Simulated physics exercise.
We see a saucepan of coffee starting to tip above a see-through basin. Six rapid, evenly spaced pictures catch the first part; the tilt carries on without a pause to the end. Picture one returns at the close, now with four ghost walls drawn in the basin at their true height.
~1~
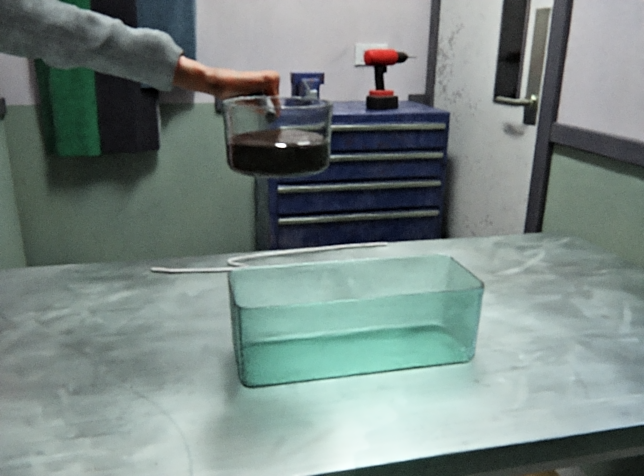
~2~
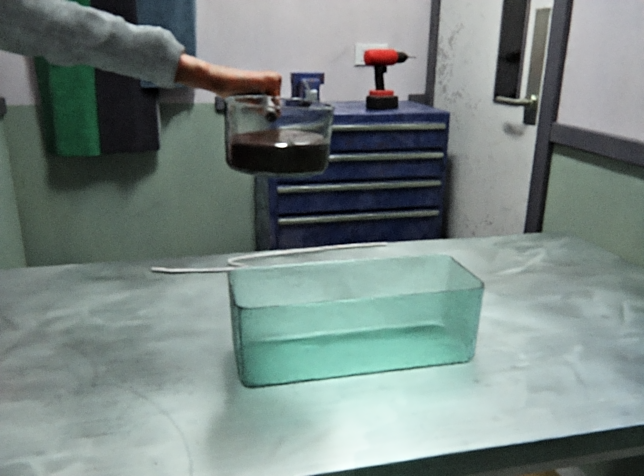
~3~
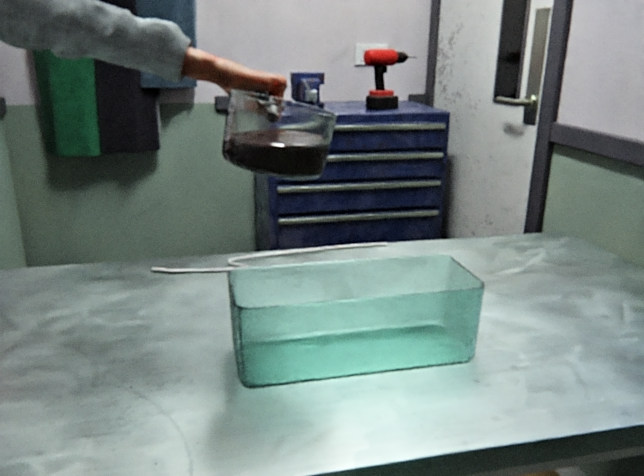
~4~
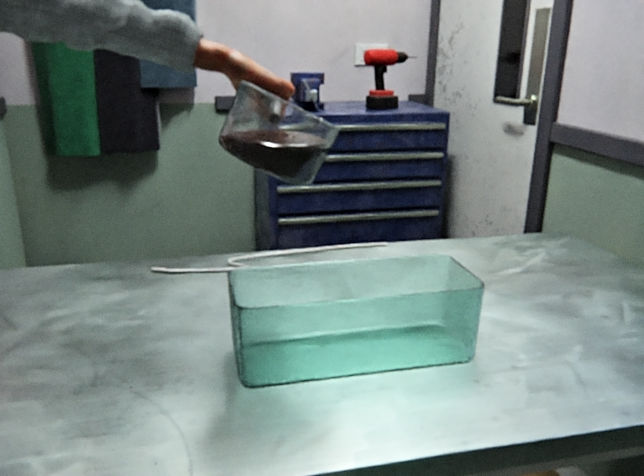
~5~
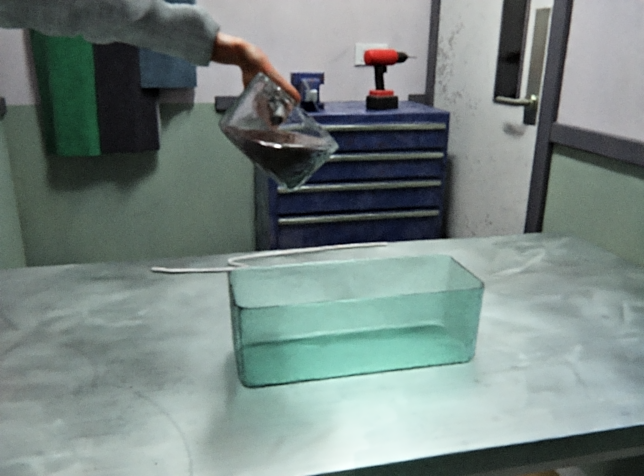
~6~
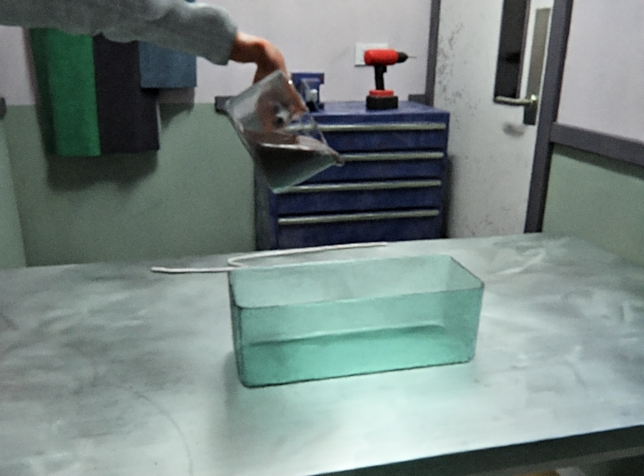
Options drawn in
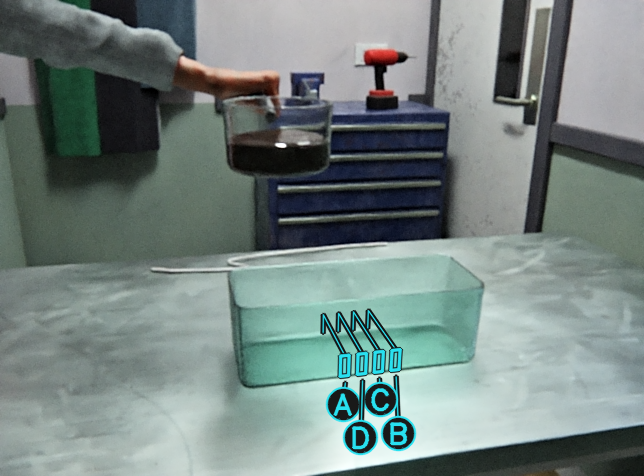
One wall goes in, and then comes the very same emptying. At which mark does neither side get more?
Go for C.
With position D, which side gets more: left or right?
The right side.
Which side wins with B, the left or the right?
The left side.
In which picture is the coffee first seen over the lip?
In picture 6.
On the marked copy, A at (345, 382); B at (396, 376); C at (379, 378); D at (362, 380).
Choosing A, about 12 % ends left of the wall and 85 % right of it; 3 % is lost outside.
Choosing B, about 84 % ends left of the wall and 11 % right of it; 5 % is lost outside.
Choosing C, about 48 % ends left of the wall and 51 % right of it.
Choosing D, about 11 % ends left of the wall and 87 % right of it.
